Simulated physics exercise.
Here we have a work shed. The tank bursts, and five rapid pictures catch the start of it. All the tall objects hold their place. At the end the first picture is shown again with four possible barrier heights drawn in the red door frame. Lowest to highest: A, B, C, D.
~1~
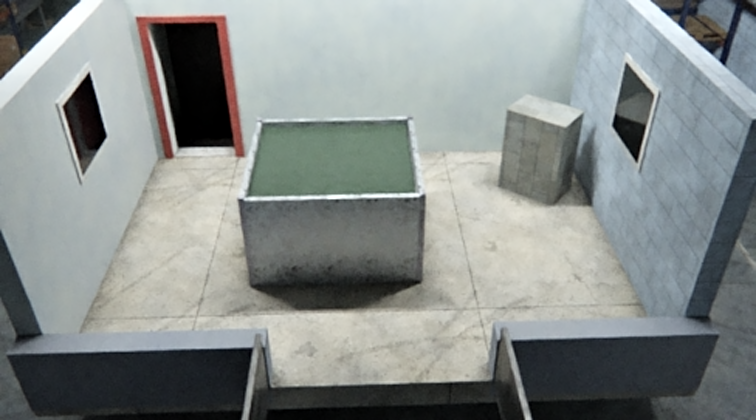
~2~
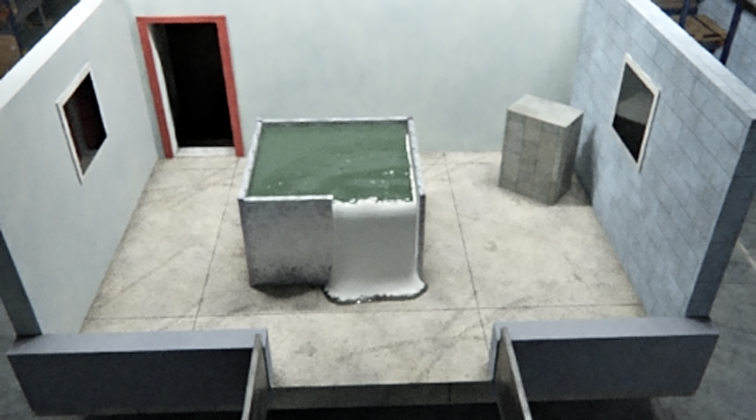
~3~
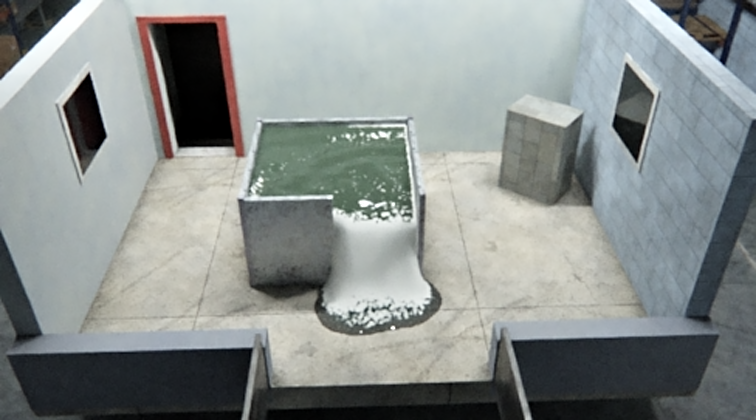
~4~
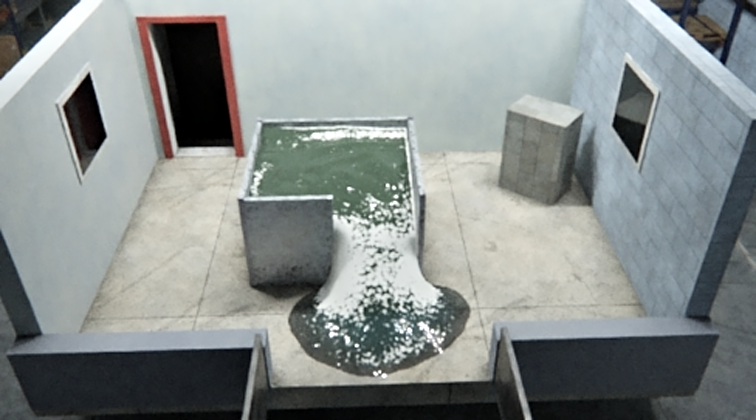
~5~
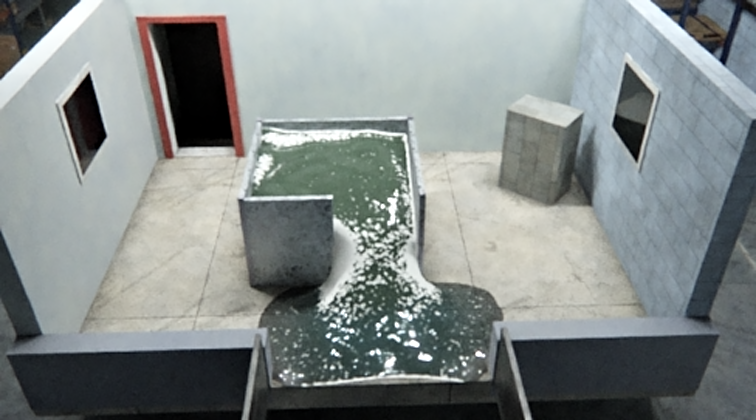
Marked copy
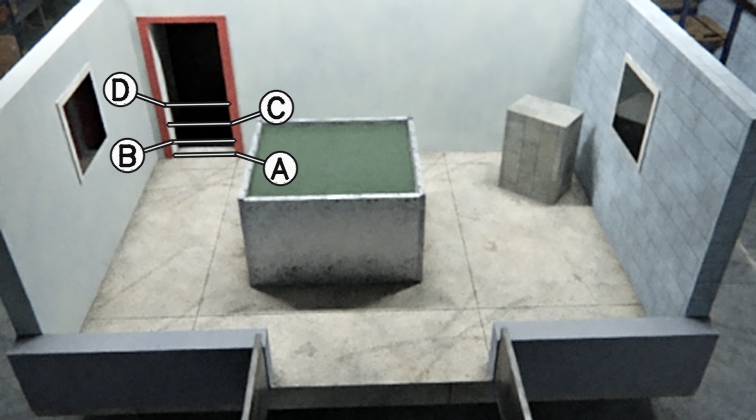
Green water in a tank pours through its open front and spreads across the floor.
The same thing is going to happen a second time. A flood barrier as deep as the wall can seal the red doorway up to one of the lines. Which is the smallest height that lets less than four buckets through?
A.
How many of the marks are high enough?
All of the four.
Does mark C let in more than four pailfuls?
No.
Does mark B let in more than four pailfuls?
No, that is safe.
In white, A at (205, 154); B at (203, 141); C at (200, 124); D at (196, 104); from the bottom up A, B, C, D.
With A, nothing gets over.
With B, nothing gets over.
With C, nothing gets over.
With D, nothing gets over.
